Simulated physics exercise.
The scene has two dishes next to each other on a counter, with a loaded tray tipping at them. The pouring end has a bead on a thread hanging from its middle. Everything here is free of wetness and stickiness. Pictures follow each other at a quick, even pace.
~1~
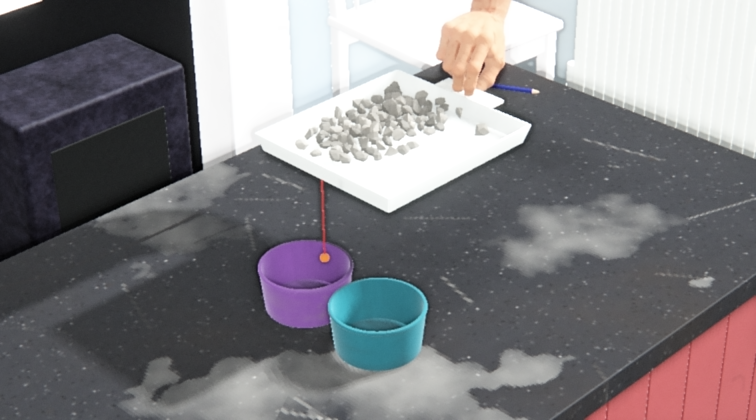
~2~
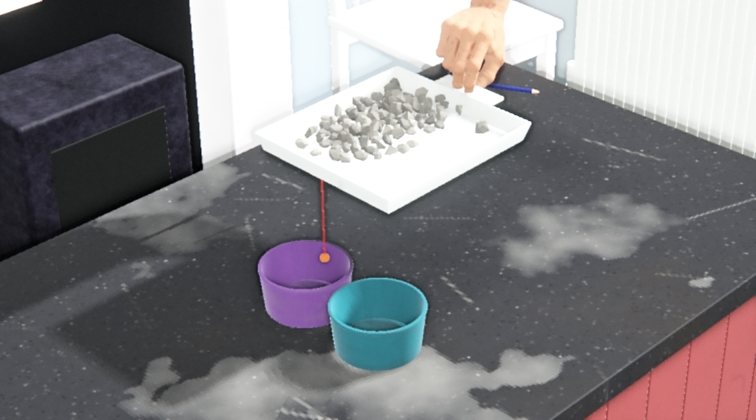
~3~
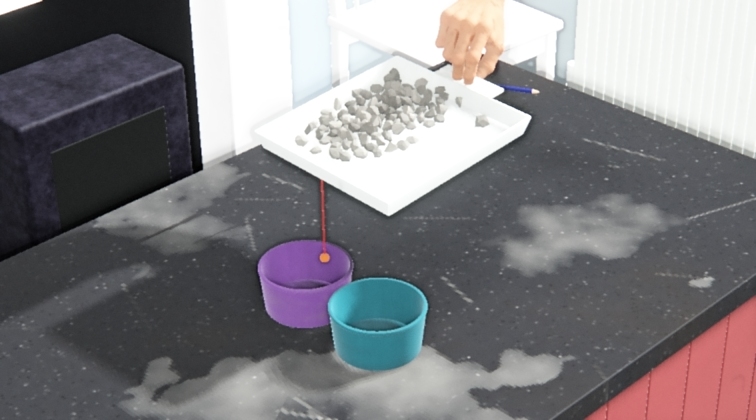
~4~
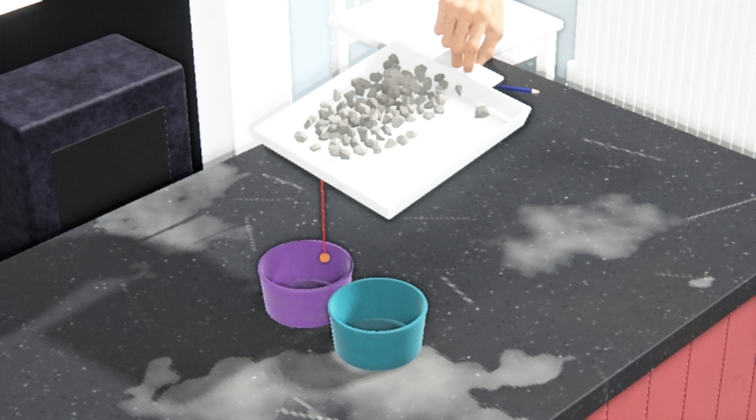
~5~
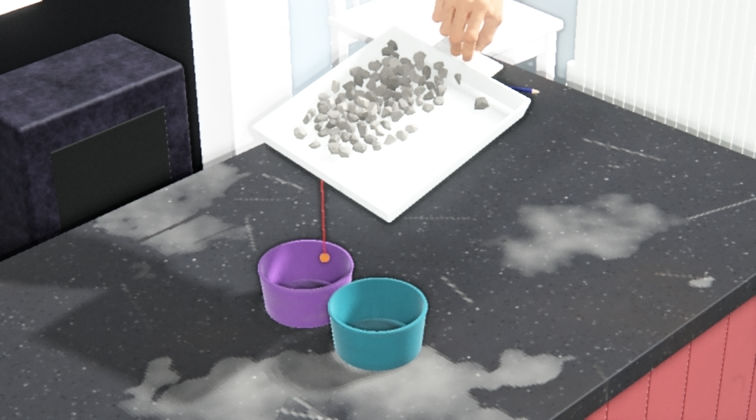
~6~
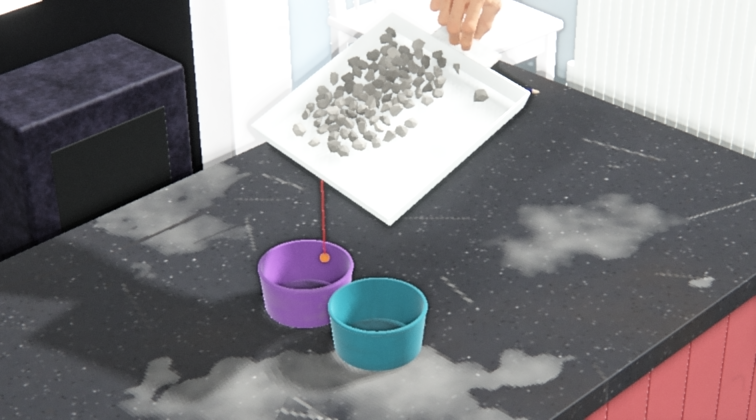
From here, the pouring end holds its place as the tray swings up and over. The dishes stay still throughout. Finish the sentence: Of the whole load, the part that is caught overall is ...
... more than half of it.
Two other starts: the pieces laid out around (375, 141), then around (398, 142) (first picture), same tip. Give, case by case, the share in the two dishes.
You'd get near 90 percent first and near 90 percent after that.
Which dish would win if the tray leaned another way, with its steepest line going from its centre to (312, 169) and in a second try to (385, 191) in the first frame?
The left-side dish first and The right-side dish second.
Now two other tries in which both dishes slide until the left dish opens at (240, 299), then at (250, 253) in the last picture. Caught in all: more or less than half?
For the two tries in order: Not as much as half, not as much as half.
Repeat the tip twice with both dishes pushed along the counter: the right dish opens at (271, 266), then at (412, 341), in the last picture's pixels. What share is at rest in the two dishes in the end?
In the first position around 0 percent, in the second around 70 percent.
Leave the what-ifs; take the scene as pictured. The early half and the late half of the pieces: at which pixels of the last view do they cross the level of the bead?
The leading part at (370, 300), the rest of it at (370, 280).
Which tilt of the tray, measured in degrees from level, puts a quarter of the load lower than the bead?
Roughly 80°.
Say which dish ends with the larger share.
Winner: The right side.
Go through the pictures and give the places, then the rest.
The first picture shows corners of the pouring end at (263, 133) and (389, 194), level; middle of the load at (381, 126), bits of gravel; left dish at (272, 299); right dish at (344, 341); bead on its thread at (325, 258).
The second picture shows corners of the pouring end at (263, 132) and (389, 195), level; middle of the load at (381, 124).
The third picture shows corners of the pouring end at (263, 131) and (388, 198), tipped barely, lowest at the right corner; middle of the load at (381, 119).
The fourth picture shows corners of the pouring end at (262, 128) and (388, 203), tipped a little, lowest at the right corner; middle of the load at (380, 110).
The fifth picture shows corners of the pouring end at (261, 126) and (388, 207), tipped clearly, lowest at the right corner; middle of the load at (379, 103).
The sixth picture shows corners of the pouring end at (259, 125) and (388, 212), tipped clearly, lowest at the right corner; middle of the load at (378, 95); left dish at (272, 299); right dish at (344, 341).
Soon, tray tipped steeply; nearly all on the tray; a small part in the air.
A while on, tray tipped past a quarter turn; a small part on the tray; about half in the right dish; about a quarter outside both; a small part in the air.
Towards the end, tray tipped past a quarter turn; most in the right dish; about a quarter outside both.
Finally, tray tipped past a quarter turn; most in the right dish; none in the left dish; about a quarter outside both.
